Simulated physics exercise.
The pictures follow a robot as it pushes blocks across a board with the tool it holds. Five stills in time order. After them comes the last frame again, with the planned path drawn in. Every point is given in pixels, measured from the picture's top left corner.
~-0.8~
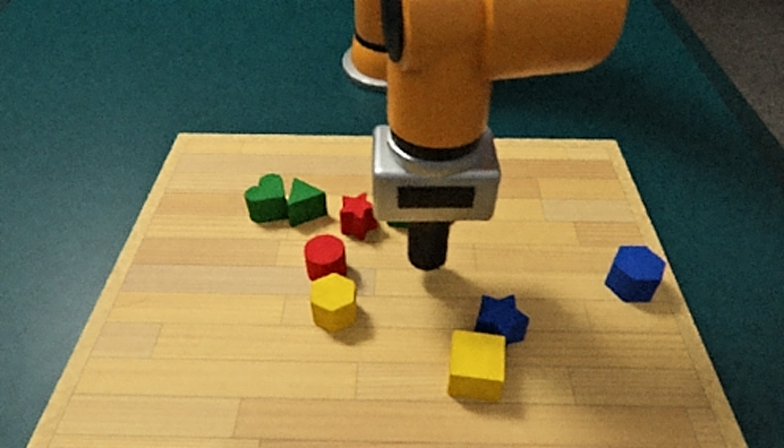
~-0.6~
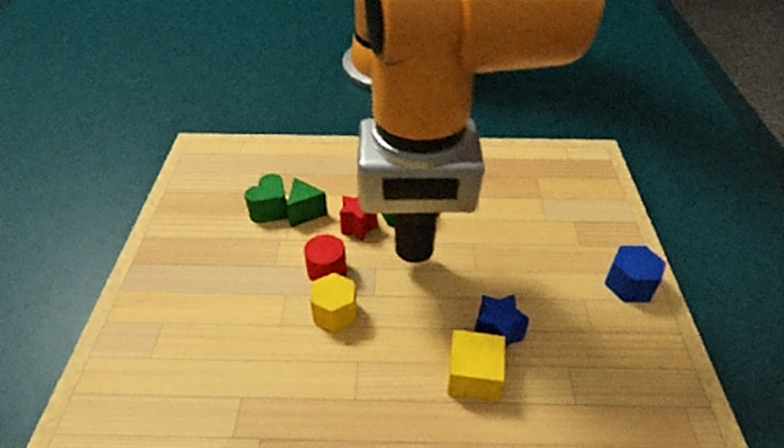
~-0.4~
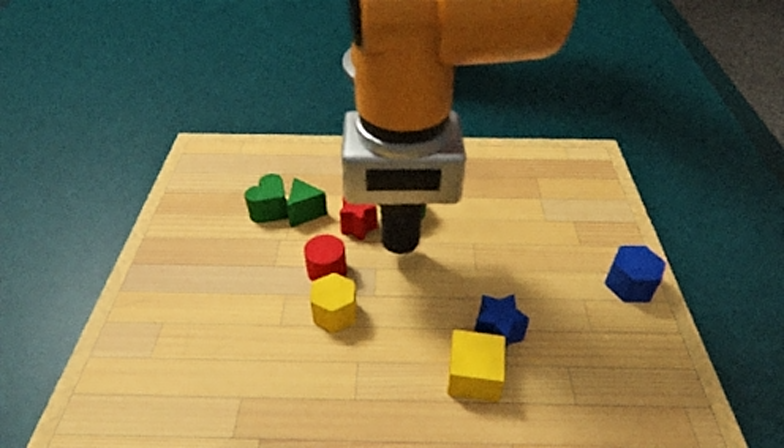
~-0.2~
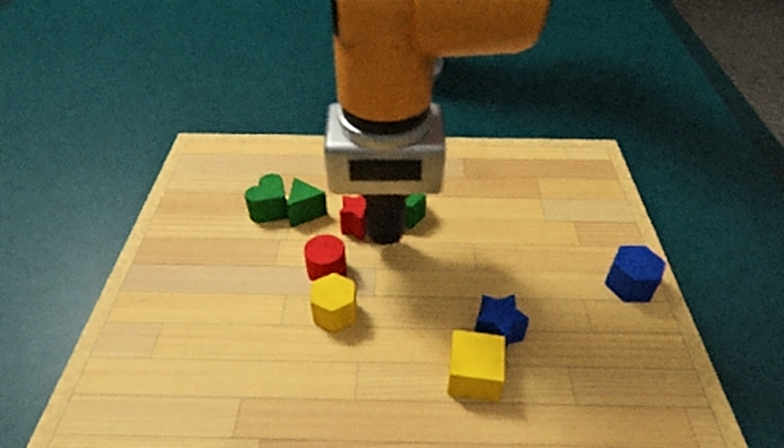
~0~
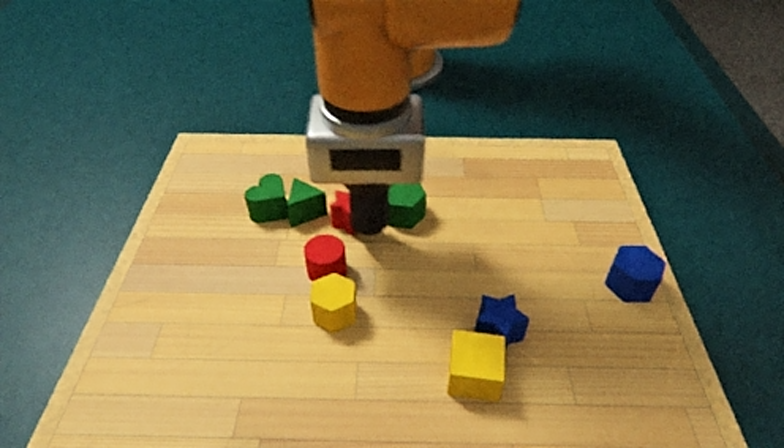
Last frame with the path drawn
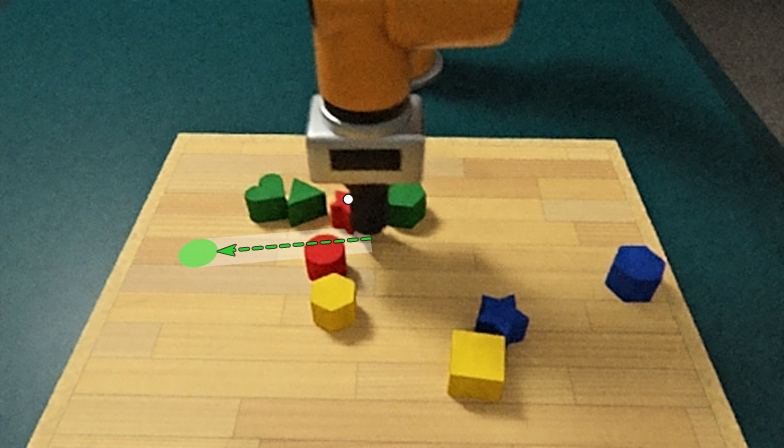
An orange robot arm with a grey head and dark tip glides left and slightly away over a pale wooden board, seen from a fixed, raised viewpoint. Green heart, triangular and hexagonal blocks and a red star lie toward the back, a red cylinder and yellow hexagon nearer, a blue star, yellow cube and blue hexagon rightward. The tip reaches the red star, which barely shifts, uncovering the green hexagon behind.
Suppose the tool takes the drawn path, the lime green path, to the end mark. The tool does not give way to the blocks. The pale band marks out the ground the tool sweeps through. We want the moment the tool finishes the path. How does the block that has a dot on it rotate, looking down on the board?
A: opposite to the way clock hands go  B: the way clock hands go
Letter B.
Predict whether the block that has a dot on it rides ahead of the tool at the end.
I'm fairly sure the block that has a dot on it slides away from the front of the tool at some point.
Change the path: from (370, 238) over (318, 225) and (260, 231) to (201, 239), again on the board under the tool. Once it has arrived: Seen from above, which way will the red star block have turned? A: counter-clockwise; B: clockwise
The answer is B.
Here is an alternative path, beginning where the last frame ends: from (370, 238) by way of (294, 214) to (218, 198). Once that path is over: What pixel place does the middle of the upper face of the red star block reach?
The centre of its top face lies at (321, 176).
The line goes in a line from (370, 238) to (198, 253); the dot is on the red star block.
The first path, step by step. One third of the way, tool (311, 227); green triangular block (302, 189), turned 15° anticlockwise; red star block (334, 197), turned 50° clockwise.
Two thirds of the way, tool (252, 232); green triangular block (302, 189), turned 15° anticlockwise; red star block (334, 197), turned 50° clockwise.
At the end, tool (192, 237); green triangular block (302, 189), turned 15° anticlockwise; red circular block unmoved; red star block (334, 197), turned 50° clockwise.
